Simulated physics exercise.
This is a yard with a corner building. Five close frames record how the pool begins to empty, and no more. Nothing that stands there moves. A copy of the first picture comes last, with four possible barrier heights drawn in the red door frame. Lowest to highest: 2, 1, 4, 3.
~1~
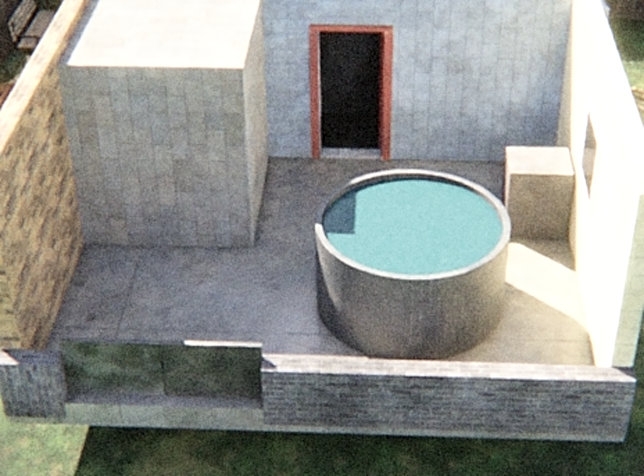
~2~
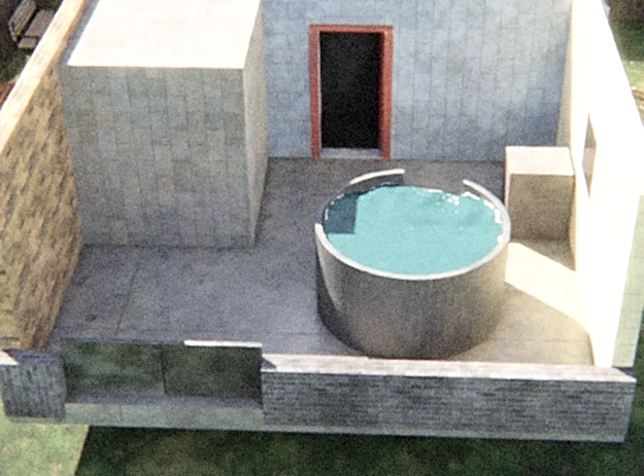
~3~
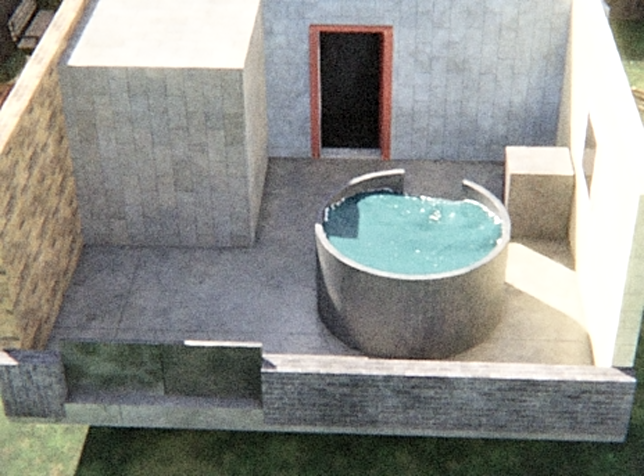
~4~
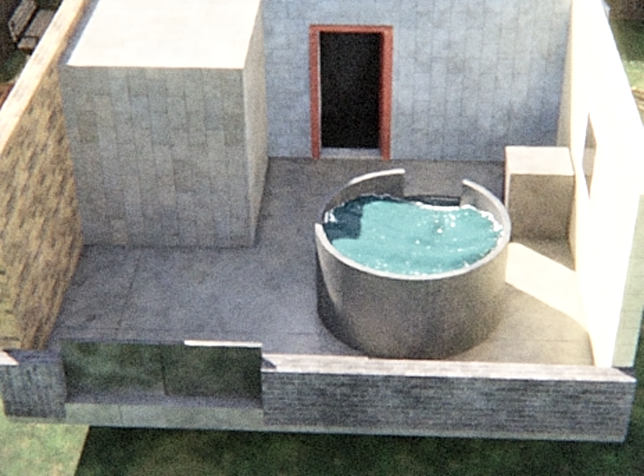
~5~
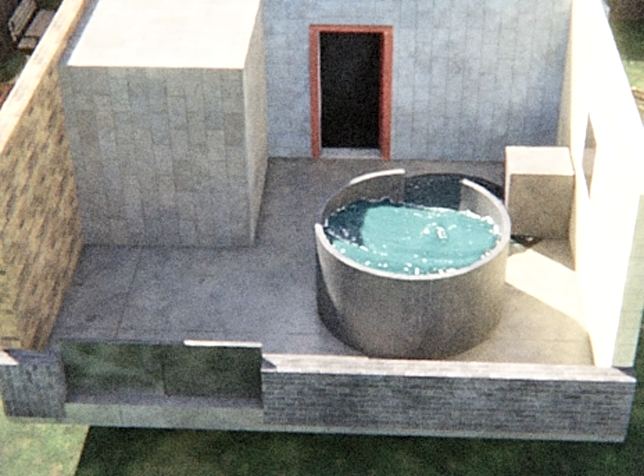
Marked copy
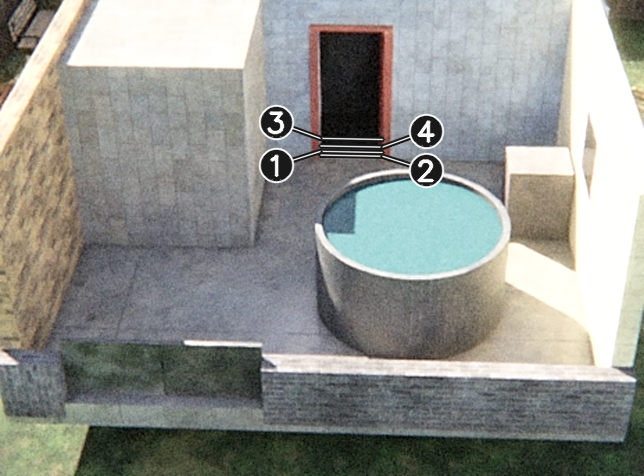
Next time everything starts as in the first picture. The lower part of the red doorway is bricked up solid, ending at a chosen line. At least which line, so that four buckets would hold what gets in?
That is line 3.
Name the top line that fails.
Here it is line 4.
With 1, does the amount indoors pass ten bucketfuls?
Yes, clearly.
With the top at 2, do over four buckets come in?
Yes.
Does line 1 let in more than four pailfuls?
Yes, that goes wrong.
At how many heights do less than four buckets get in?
One of the four.
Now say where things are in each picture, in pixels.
Water in the pool at rest, its middle at (412, 226); foot of the red doorway at (351, 158); shut gate at (162, 350).
Water covers 1 % of the ground, its front hidden from here.
Water covers 4 % of the ground, its front hidden from here.
Water covers 8 % of the ground, its front hidden from here.
Water covers 15 % of the ground and shows as far out as (479, 180).
On the marked copy, 1 at (351, 152); 2 at (351, 155); 3 at (351, 138); 4 at (351, 146); from the bottom up 2, 1, 4, 3.
For line 1, dozens of bucketfuls pour in.
For line 2, dozens of bucketfuls pour in.
For line 3, a splash gets over, under a bucket.
For line 4, about 9 bucketfuls get in.
